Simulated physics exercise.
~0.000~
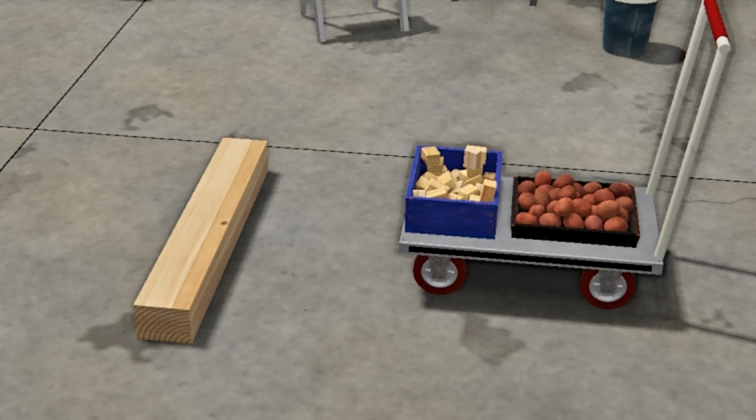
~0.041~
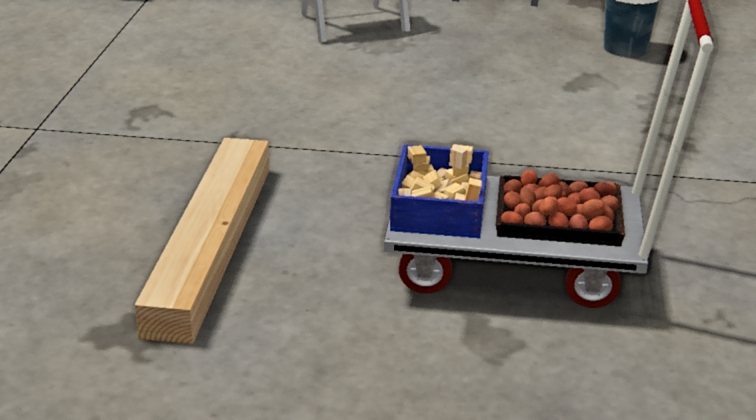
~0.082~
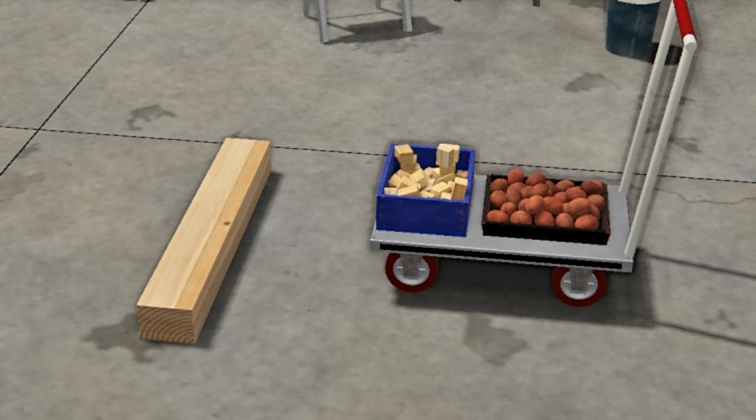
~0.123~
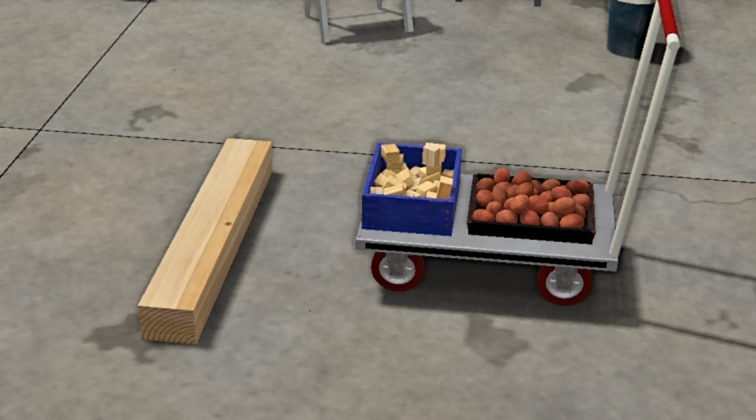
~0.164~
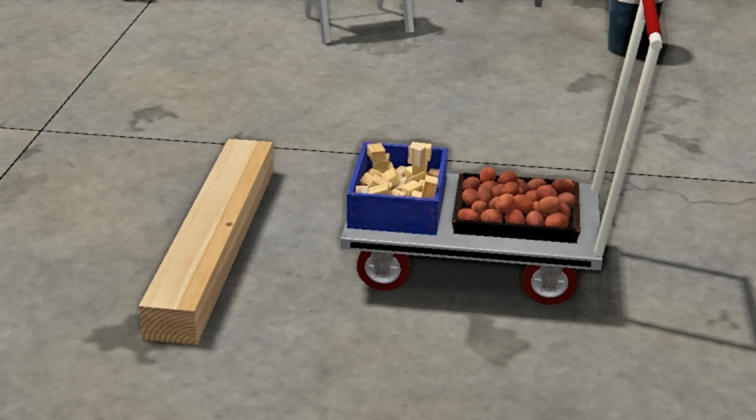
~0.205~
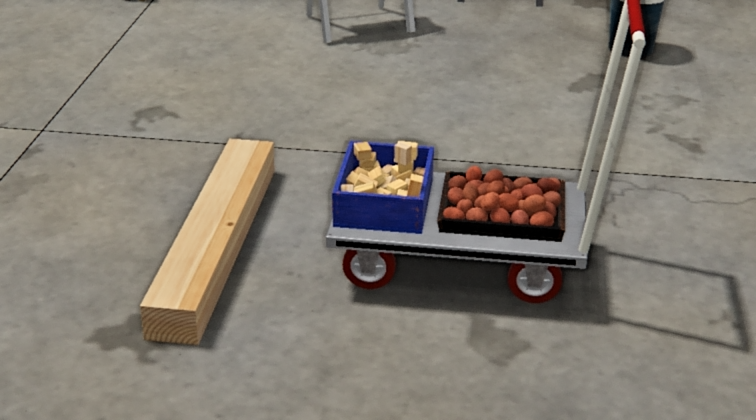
Platform trolley carrying a blue crate of wood offcuts and a black crate of red potatoes rolling steadily left across concrete floor.
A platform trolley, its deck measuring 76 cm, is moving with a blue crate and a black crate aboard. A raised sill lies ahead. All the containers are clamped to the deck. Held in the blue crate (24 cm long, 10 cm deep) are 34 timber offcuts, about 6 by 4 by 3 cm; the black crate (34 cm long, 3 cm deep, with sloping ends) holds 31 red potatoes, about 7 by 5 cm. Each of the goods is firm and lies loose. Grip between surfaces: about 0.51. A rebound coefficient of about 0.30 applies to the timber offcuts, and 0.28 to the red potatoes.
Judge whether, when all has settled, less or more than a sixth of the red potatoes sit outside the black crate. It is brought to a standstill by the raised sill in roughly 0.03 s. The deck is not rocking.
The count that escapes never reaches a sixth.
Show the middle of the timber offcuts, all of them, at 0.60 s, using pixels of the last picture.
Their middle is at about (260, 177).
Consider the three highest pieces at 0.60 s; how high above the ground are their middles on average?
I'd guess about 34 cm.
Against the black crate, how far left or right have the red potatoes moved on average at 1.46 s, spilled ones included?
About 2 cm to the left.
After 0.50 s, impact.
After 0.60 s, the blue crate has all 34 and the black crate has all 31.
After 0.72 s, the blue crate has all 34 and the black crate has all 31.
After 0.95 s, the blue crate has all 34 and the black crate is down by 1 of 31.
Final count (at 1.46 s), the blue crate has all 34 and the black crate is down by 2 of 31. Asked share, 2 of 31, 6 per cent.
